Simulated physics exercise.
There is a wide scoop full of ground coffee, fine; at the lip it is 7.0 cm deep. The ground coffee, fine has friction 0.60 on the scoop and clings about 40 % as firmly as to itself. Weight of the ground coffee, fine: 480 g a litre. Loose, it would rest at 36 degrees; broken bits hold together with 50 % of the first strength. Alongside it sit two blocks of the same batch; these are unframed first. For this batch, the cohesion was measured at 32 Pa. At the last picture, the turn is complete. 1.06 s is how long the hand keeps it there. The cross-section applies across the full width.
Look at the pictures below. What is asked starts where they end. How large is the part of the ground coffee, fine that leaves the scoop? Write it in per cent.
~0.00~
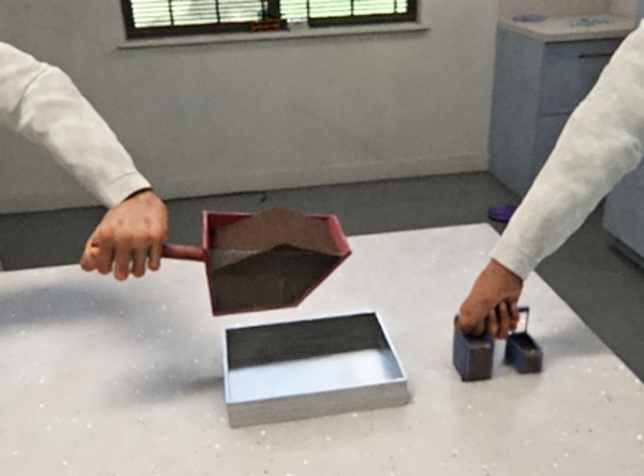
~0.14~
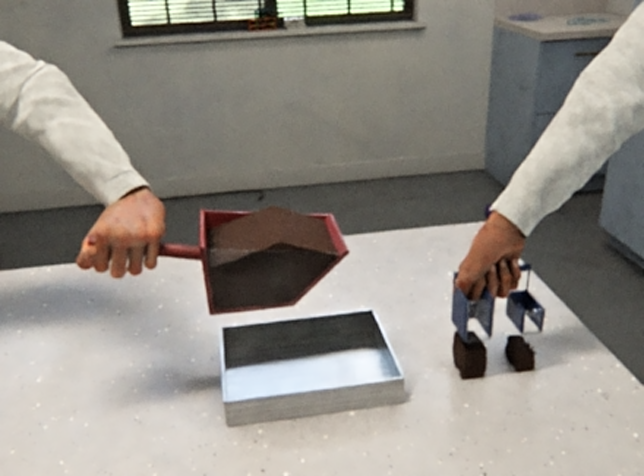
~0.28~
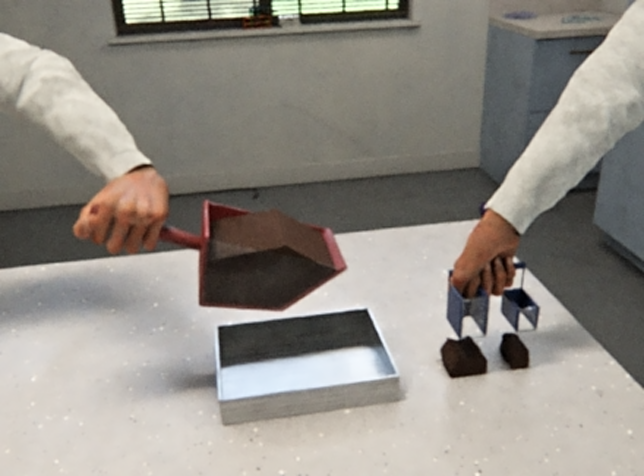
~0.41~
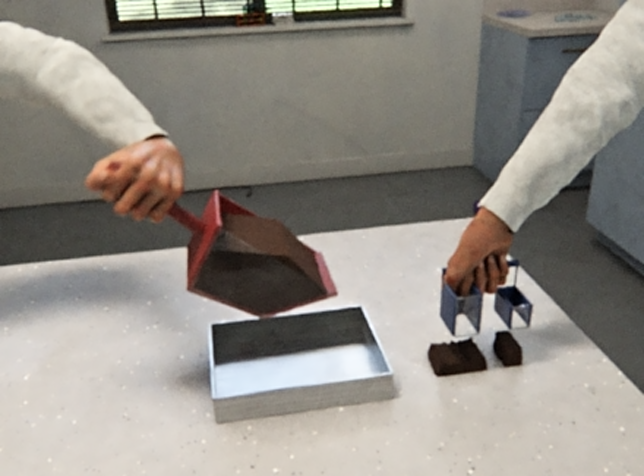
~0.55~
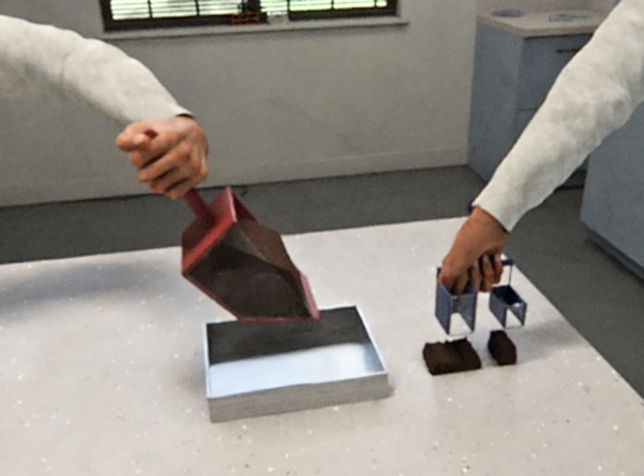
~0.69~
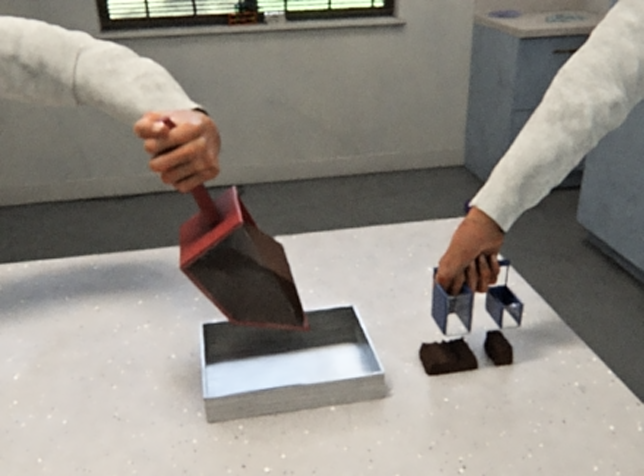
The part of the ground coffee, fine that leaves the scoop is near 39 %.
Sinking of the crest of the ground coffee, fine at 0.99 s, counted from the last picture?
Measured change: Around 1.5 cm.
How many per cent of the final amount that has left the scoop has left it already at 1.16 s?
It comes to around 90 percent.
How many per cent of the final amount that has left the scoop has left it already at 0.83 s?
It comes to around 0 %.
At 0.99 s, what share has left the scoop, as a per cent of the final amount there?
Roughly 50 per cent.
After 0.83 s, the scoop is at 57 degrees and 1 % has left it.
After 0.99 s, the scoop is at 57 degrees and 21 % has left it.
After 1.16 s, the scoop is at 57 degrees and 34 % has left it.
After 1.32 s, the scoop is at 57 degrees and 38 % has left it.
After 1.59 s, the scoop is at 57 degrees and 39 % has left it.
